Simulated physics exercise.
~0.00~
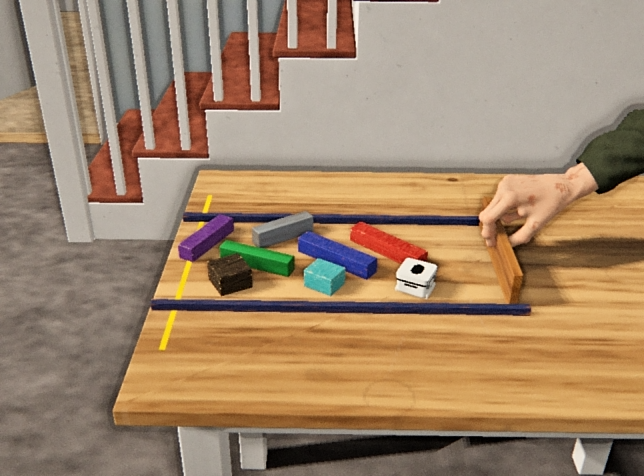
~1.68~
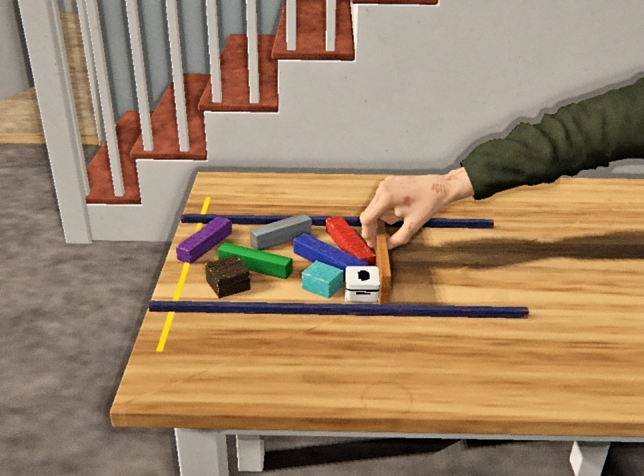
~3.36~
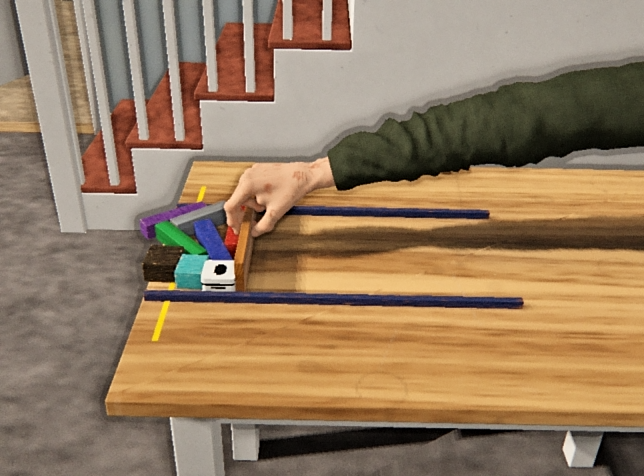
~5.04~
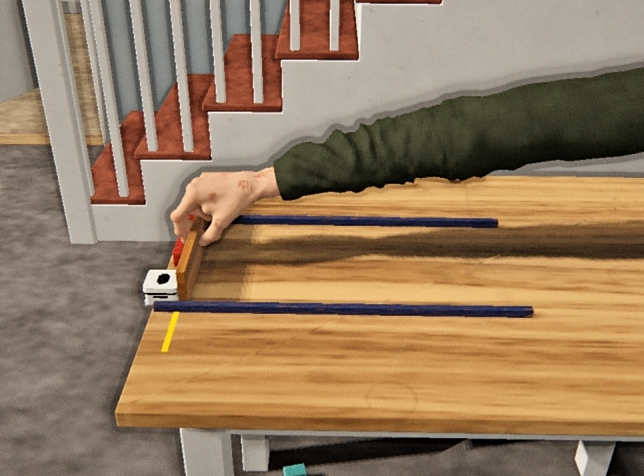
A hand slid an upright wooden board leftward between two dark rails, gathering the colourful bars and blocks and crowding them toward the table's edge, until most had dropped off and only the white block and a red piece were still visible beside the board.
